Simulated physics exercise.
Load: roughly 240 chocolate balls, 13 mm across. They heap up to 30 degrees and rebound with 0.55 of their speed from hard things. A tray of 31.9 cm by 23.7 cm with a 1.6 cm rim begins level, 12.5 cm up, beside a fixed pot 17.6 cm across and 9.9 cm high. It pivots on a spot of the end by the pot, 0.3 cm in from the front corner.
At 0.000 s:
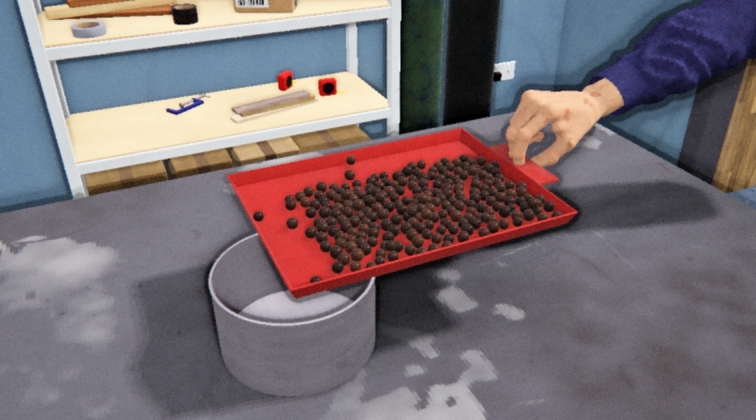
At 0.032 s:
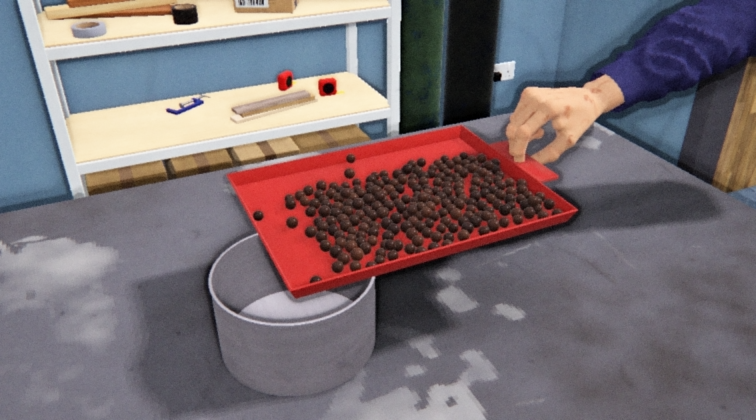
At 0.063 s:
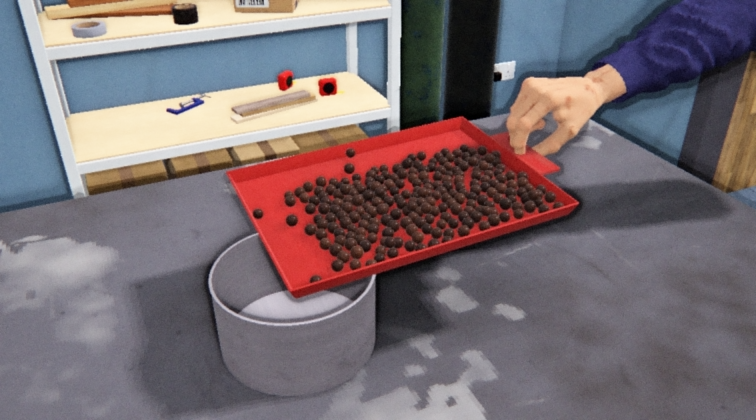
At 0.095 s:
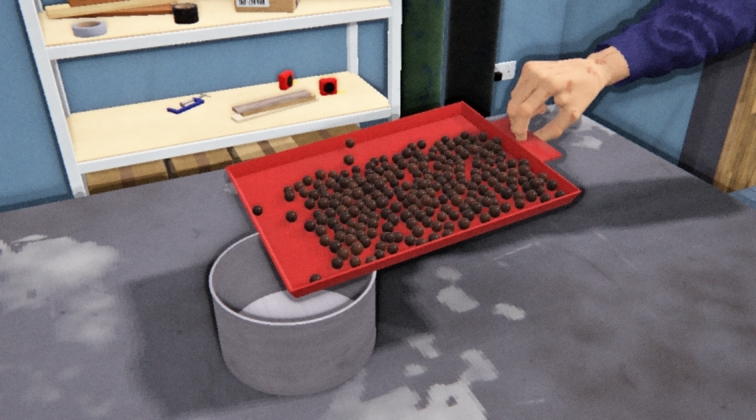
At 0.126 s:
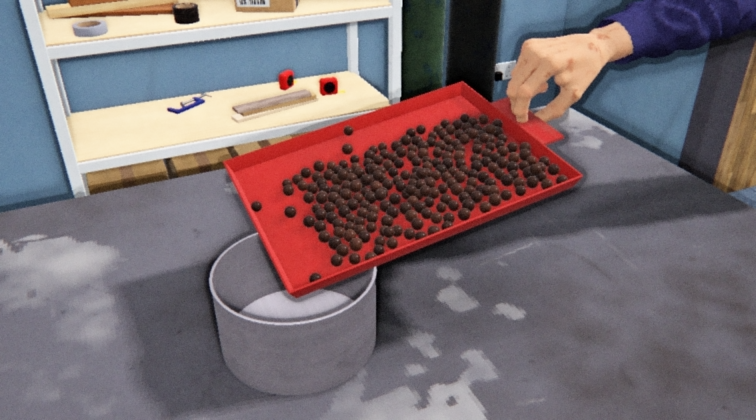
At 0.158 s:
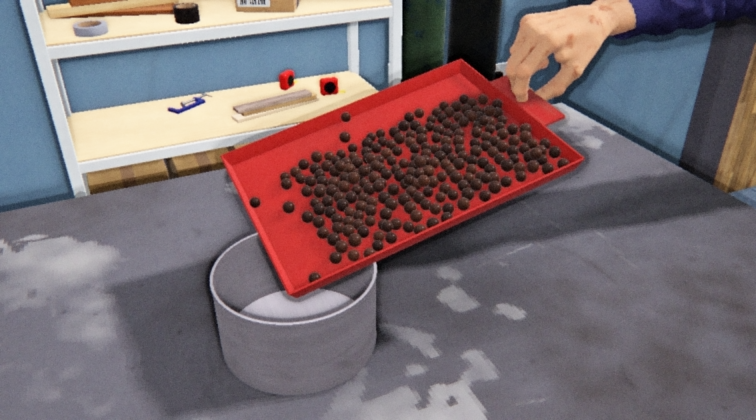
A red tray scattered with small dark brown balls sat nearly level over a round gray pot, then a hand at its right end lifted that side, slanting it gently down toward the left.
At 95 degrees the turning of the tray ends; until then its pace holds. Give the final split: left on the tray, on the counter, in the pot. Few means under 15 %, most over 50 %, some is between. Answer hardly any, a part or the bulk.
Left on the tray: Hardly any; on the counter: The bulk; in the pot: Hardly any.
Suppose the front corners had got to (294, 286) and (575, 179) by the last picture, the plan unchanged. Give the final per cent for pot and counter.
Pot 0, counter 100.
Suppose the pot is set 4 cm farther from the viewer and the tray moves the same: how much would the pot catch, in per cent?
In that case some 0 per cent.
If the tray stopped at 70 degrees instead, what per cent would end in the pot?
In that case some 0 per cent.
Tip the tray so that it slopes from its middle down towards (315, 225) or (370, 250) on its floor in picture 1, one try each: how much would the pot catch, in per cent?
Some 25 and 0 per cent.
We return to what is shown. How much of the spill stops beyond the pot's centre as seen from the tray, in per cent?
Some 100 per cent.
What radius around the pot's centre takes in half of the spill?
About 26 cm.
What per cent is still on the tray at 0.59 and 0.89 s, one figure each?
About 70, 0.
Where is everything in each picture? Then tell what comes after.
In the first frame, tray tilt 0 degrees, front corners at (295, 284) and (569, 210); middle of the pieces at (415, 204); pot at (293, 270).
In the second frame, tray tilt 1 degrees, front corners at (295, 285) and (569, 208); middle of the pieces at (415, 202).
In the third frame, tray tilt 3 degrees, front corners at (294, 285) and (570, 201); middle of the pieces at (415, 197).
In the fourth frame, tray tilt 6 degrees, front corners at (294, 285) and (572, 190), lowest corner left front; middle of the pieces at (415, 189).
In the fifth frame, tray tilt 10 degrees, front corners at (294, 286) and (574, 174), lowest corner left front; middle of the pieces at (415, 178).
In the sixth frame, tray tilt 15 degrees, front corners at (293, 287) and (575, 157), lowest corner left front; middle of the pieces at (413, 166); pot at (294, 269). The tray's pace is about 155 degrees a second.
Then, at 0.42 s, tilt 55 degrees; the tray holds 100 %, the pot 0 %.
After 0.59 s, tilt 81 degrees; the tray holds 70 %, the pot 0 %.
Then, at 0.89 s, tilt 95 degrees; the tray holds 0 %, the pot 0 %.
By 1.9 s all is still; tray 0 %, counter 100 %, pot 0 %.
